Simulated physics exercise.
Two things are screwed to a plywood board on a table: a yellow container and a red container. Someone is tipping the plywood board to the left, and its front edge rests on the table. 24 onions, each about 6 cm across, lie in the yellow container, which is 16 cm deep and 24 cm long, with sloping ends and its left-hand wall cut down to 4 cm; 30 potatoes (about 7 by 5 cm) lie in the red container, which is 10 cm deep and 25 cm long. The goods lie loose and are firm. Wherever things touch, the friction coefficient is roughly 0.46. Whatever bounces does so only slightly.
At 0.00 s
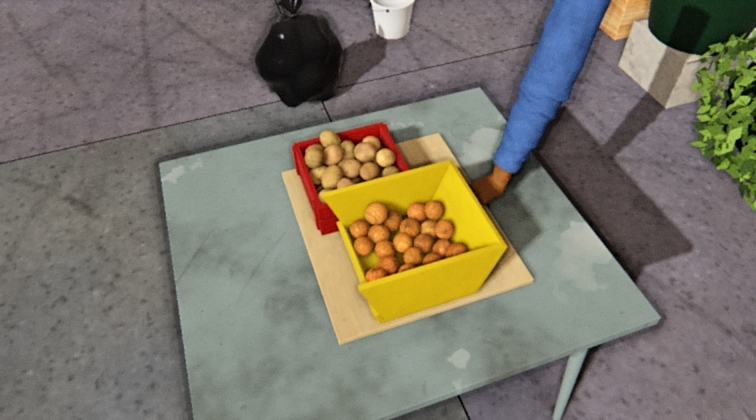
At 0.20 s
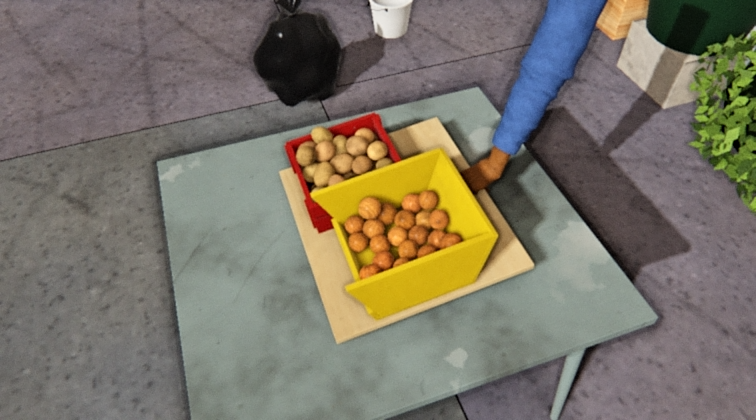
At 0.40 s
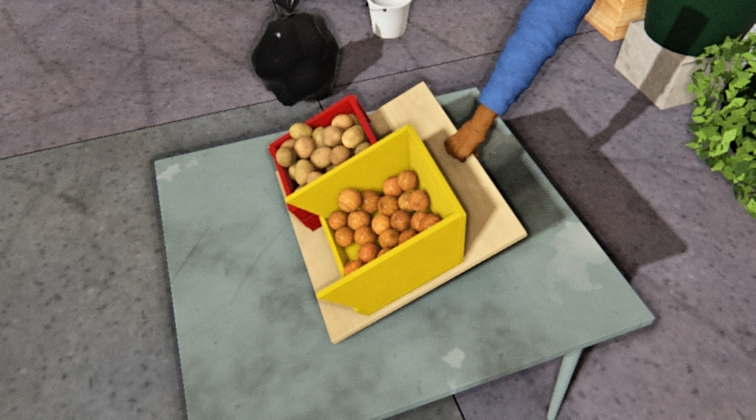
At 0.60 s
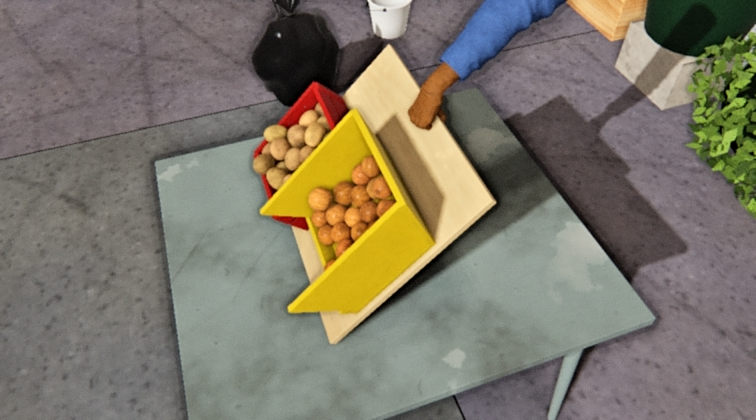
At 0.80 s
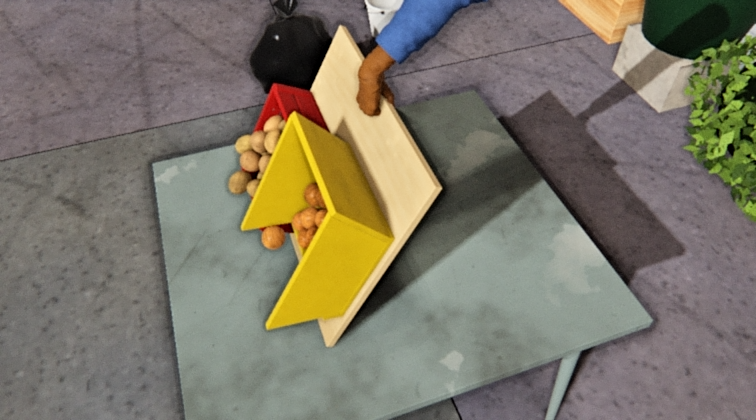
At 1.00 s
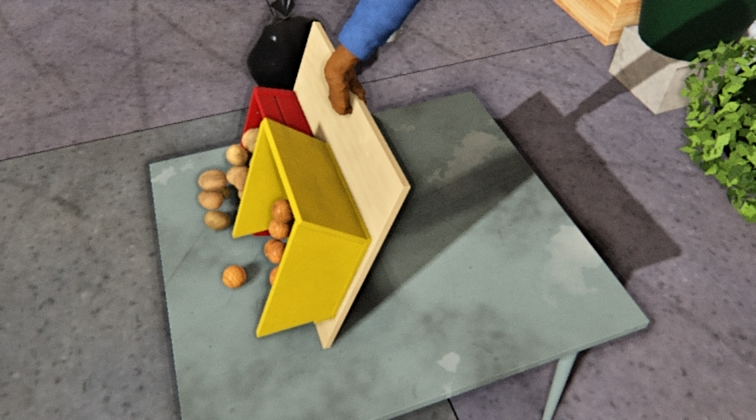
On an outdoor table, a gloved hand lifted the right side of a wooden board holding a yellow and a red container, tipping it steeply left until some of the round goods tumbled out.
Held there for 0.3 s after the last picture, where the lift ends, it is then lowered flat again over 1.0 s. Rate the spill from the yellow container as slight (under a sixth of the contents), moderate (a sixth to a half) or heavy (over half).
Heavy.
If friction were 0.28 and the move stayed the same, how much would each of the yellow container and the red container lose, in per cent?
Then yellow container 90, red container 30 per cent.
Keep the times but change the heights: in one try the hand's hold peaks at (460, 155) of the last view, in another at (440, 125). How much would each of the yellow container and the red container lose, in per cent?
Loss per try - yellow container 0 / 0 percent, red container 0 / 0 percent.
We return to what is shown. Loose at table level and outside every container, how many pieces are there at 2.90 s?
About 20.
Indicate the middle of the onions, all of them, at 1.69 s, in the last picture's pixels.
Centre: About (271, 301) px.
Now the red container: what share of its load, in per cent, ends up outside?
Red container - about 40 per cent.
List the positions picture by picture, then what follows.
In the first frame (each is followed by its nearest rim corner in this view), yellow container, (358, 288); red container (its farthest corner), (379, 124); 0° from level; none out.
Yellow container, (346, 289); red container, (371, 115); 7° from level, in the second frame.
Yellow container, (317, 296); 24° from level, in the third frame.
Yellow container, (288, 310); 45° from level, in the fourth frame.
Yellow container, (266, 327); 62° from level, in the fifth frame.
Yellow container, (257, 335); 69° from level; 9 out, the lowest onion at (234, 277), in the sixth frame.
After 1.30 s, tilt 69°; yellow container 11 in, 13 out and red container 21 in, 9 out.
After 1.69 s, tilt 46°; yellow container 6 in, 18 out and red container 21 in, 9 out.
After 2.22 s, tilt 1°; yellow container 5 in, 19 out and red container 19 in, 11 out.
Final count (at 2.90 s), yellow container 5 in, 19 out and red container 19 in, 11 out. Asked share, 19 of 24, 79 per cent.
